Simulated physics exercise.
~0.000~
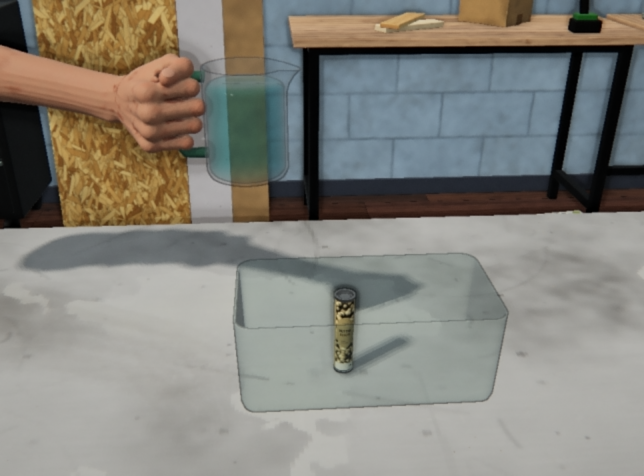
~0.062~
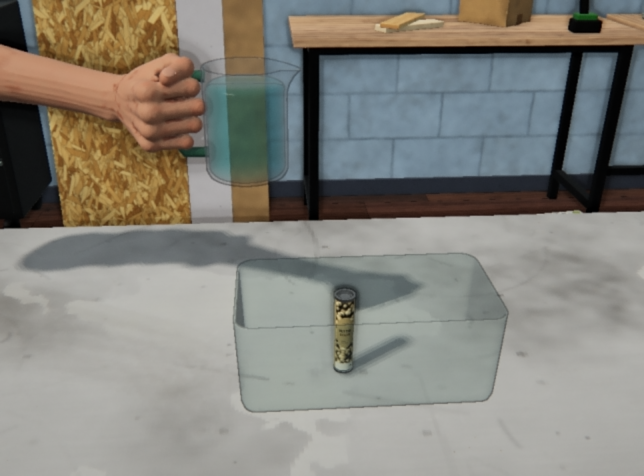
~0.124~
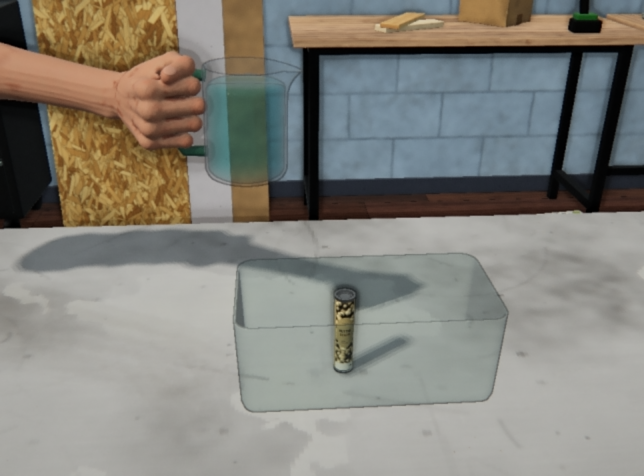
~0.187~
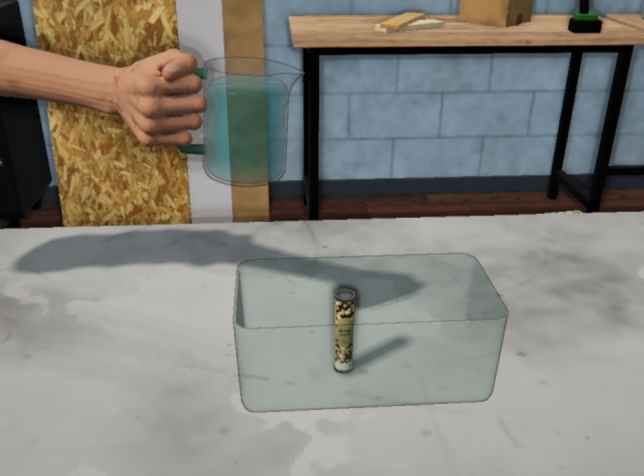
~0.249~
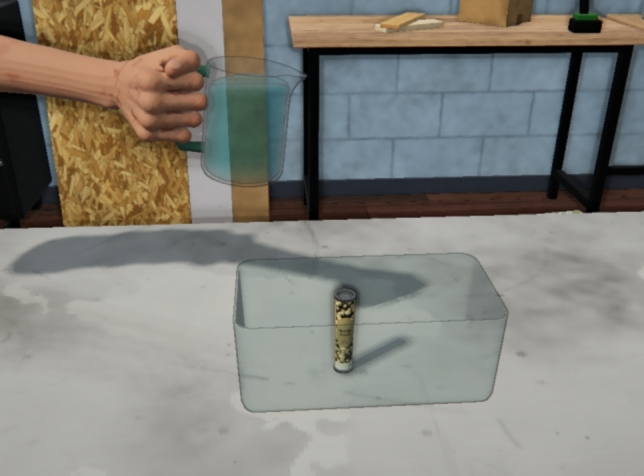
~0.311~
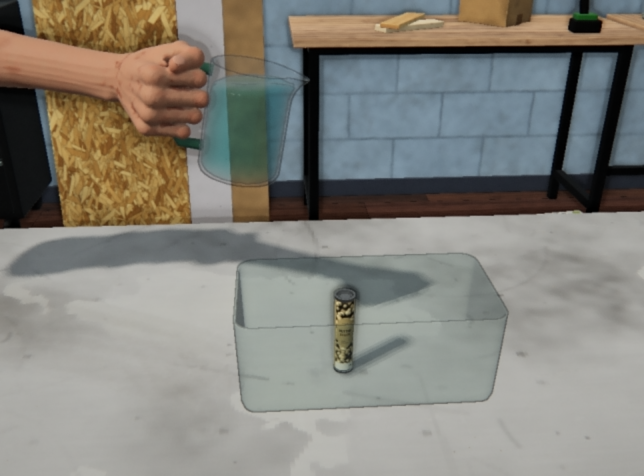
A bare arm reaches in from the left, its fist gripping the green handle of a clear pitcher of bluish-green water, seen from slightly above a pale, stained tabletop in a workshop. An empty, clear long basin sits to the right, a small patterned tin standing upright, with a wooden bench and blue block wall behind. The hand holds still, then slowly tilts the pitcher slightly rightward, the camera staying fixed.
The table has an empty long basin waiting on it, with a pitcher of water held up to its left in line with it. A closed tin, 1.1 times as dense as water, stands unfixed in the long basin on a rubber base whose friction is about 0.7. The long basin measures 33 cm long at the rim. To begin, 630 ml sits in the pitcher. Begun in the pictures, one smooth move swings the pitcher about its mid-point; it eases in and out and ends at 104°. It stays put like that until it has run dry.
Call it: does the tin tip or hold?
It holds.
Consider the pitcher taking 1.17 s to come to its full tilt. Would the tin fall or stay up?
So the tin will hold steady.
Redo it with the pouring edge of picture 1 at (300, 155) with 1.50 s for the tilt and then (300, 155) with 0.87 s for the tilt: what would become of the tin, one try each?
Try 1: Tipped over; try 2: Tipped over.
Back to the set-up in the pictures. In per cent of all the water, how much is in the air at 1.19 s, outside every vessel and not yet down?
About 26 % of the total.
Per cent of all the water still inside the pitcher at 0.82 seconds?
About 86 percent.
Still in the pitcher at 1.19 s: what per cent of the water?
I reckon near 38 per cent still sits there.
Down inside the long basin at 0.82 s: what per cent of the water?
At that time the basin holds about 2 per cent of the liquid.
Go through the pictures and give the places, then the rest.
In the first picture, it leans 0°; its right rim is at (301, 67); the water meets the walls at (204, 83) and (286, 82); the long basin's rim runs from (236, 293) to (491, 284); the tin's top is at (345, 298).
In the second picture, it leans 0°; its right rim is at (301, 68); the water meets the walls at (205, 83) and (286, 82).
In the third picture, it leans 2°; its right rim is at (302, 69); the water meets the walls at (205, 82) and (287, 83).
In the fourth picture, it leans 4°; its right rim is at (304, 71); the water meets the walls at (207, 83) and (289, 83).
In the fifth picture, it leans 7°; its right rim is at (307, 75); the water meets the walls at (209, 83) and (291, 82).
In the sixth picture, it leans 11°; its right rim is at (310, 79); the water meets the walls at (210, 85) and (295, 83).
After 0.82 s the tilt is 59° and 86 per cent is still to pour; the tin stands where it began.
After 1.19 s the tilt is 93° and 38 per cent is still to pour; the tin stands where it began.
After 1.58 s the tilt is 104° and 4 per cent is still to pour; the tin stands where it began.
After 2.00 s the tilt is 104° and 0 per cent is still to pour; the tin stands where it began.
In the end the tin stands where it began.
